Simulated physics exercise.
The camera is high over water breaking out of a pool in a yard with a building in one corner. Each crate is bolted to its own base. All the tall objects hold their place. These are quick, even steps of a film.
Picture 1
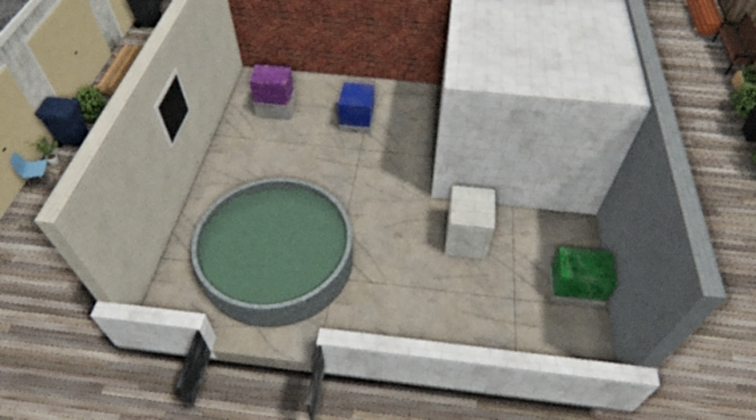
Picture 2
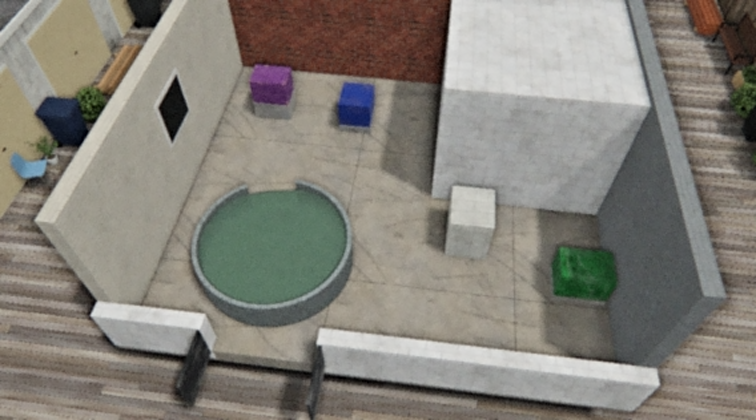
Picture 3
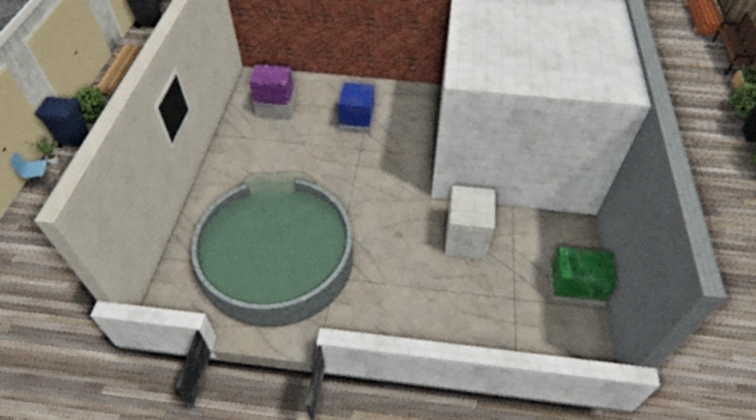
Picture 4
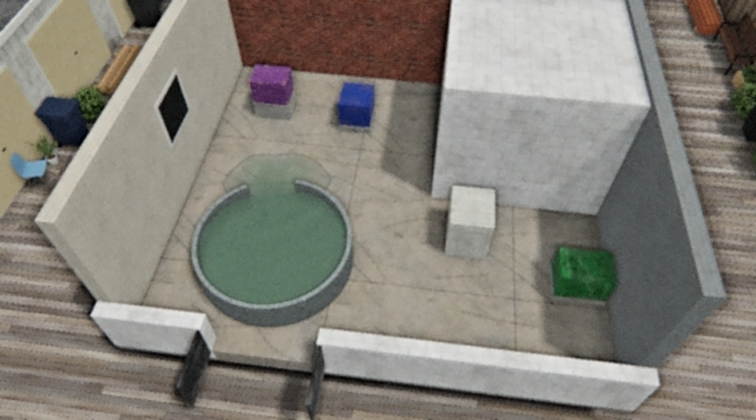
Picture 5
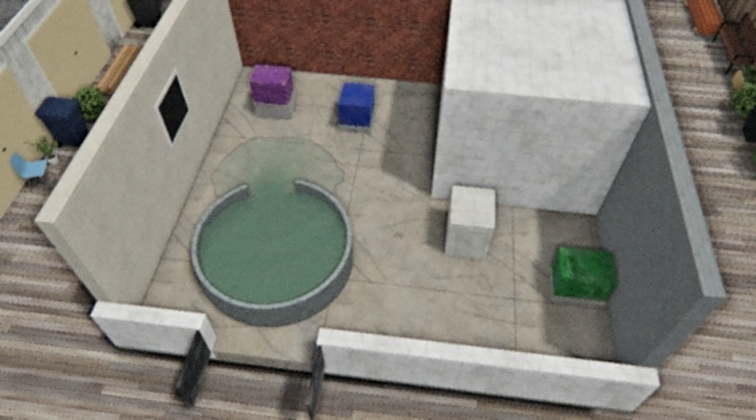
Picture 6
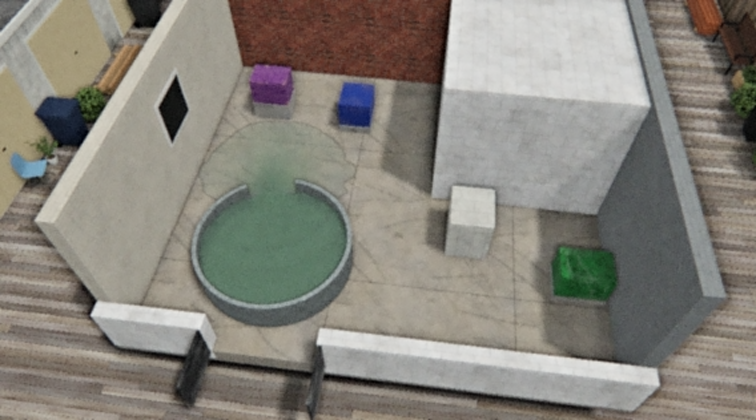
Green water pours through a gap in the round pool's far side and spreads outward.
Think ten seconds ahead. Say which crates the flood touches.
In the end: The blue crate is wetted; the purple crate escapes dry; the green crate escapes dry.
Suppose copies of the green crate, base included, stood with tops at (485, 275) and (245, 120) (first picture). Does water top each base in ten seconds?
As listed: Stays dry, gets wet.
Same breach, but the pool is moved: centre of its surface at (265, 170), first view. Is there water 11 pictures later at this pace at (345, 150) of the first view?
At that place: Covered.
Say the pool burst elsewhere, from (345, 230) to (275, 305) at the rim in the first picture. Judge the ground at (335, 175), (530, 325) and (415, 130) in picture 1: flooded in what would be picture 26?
In turn: Not flooded, awash, clear.
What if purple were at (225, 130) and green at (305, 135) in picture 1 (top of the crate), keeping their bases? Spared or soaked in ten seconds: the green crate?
Then: Green gets wet.
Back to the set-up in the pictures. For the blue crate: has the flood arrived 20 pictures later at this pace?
Blue already wet.
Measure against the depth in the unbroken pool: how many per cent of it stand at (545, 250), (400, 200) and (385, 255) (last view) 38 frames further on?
About 0, 14 and 2 per cent.
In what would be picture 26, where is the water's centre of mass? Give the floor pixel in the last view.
Close to (288, 186).
A moment on, water covers 25 % of the floor; the blue crate water round its plinth, the purple crate water round its plinth, the green crate not reached.
Next, water covers 30 % of the floor; the blue crate water round its plinth, the purple crate water round its plinth, the green crate not reached.
Then, water covers 45 % of the floor; the blue crate water round its plinth, the purple crate water round its plinth, the green crate not reached.
Later, water covers 60 % of the floor; the blue crate water round its plinth, the purple crate water round its plinth, the green crate not reached.
In the end, water covers 85 % of the floor; the blue crate was topped, the purple crate stayed above the water, the green crate stayed above the water.
